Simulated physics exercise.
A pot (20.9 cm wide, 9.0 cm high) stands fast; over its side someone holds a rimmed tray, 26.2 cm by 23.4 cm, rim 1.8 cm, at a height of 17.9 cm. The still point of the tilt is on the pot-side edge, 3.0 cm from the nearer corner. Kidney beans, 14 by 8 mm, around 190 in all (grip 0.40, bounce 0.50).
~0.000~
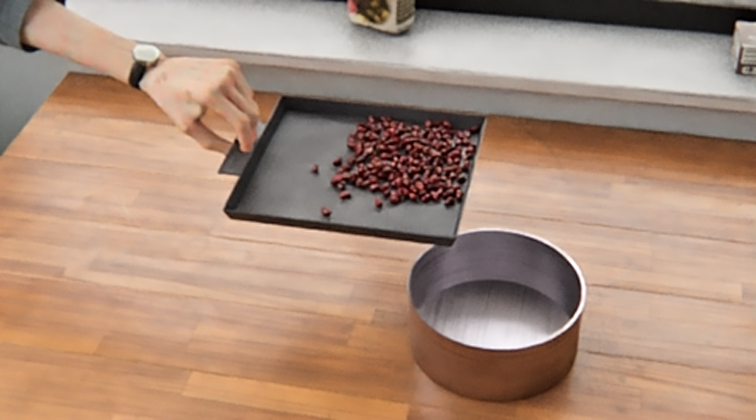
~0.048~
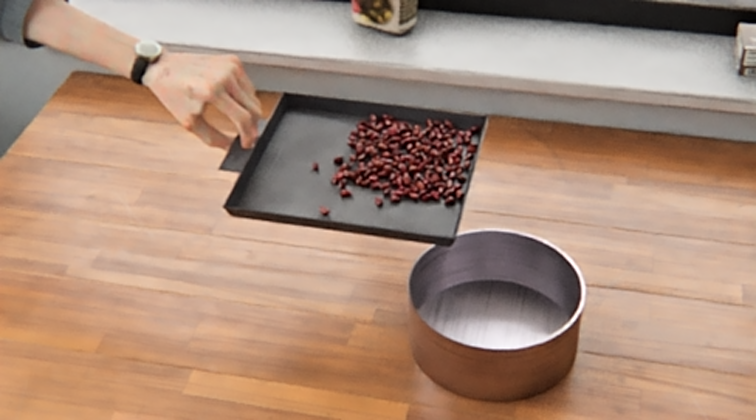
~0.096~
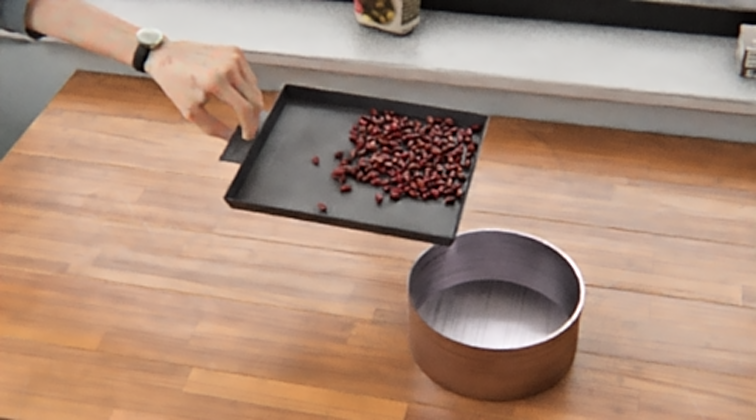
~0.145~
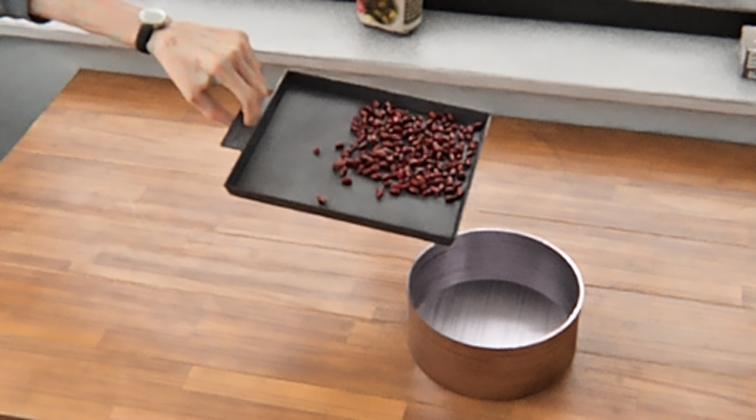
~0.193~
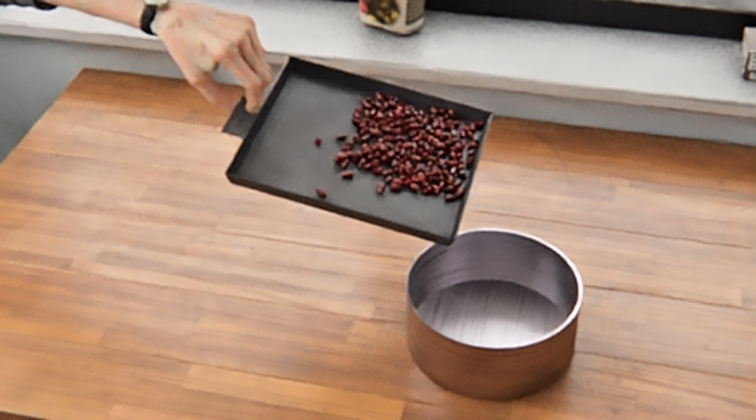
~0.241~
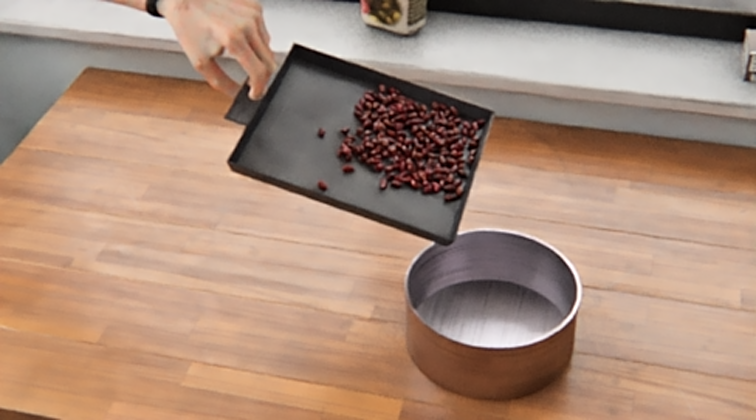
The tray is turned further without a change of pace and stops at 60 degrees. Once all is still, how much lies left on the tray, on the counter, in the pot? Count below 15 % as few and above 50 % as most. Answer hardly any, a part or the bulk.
Left on the tray: The bulk; on the counter: Hardly any; in the pot: A part.
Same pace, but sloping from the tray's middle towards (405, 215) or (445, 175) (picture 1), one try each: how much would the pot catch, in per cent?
Some 60 and 10 per cent.
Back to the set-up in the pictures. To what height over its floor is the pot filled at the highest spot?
Roughly 1.0 cm.
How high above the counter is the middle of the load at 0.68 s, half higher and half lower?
Roughly 22 cm.
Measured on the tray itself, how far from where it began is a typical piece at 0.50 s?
Roughly 2 cm.
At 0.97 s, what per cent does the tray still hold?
About 75 per cent.
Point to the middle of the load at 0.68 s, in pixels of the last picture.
Near (464, 153).
Then, at 0.50 s, tilt 37 degrees; the tray holds 100 %, the pot 0 %.
After 0.68 s, tilt 53 degrees; the tray holds 100 %, the pot 0 %.
After 0.97 s, tilt 60 degrees; the tray holds 75 %, the pot 10 %.
At rest (2.2 s), tray 65 %, counter 5 %, pot 30 %.
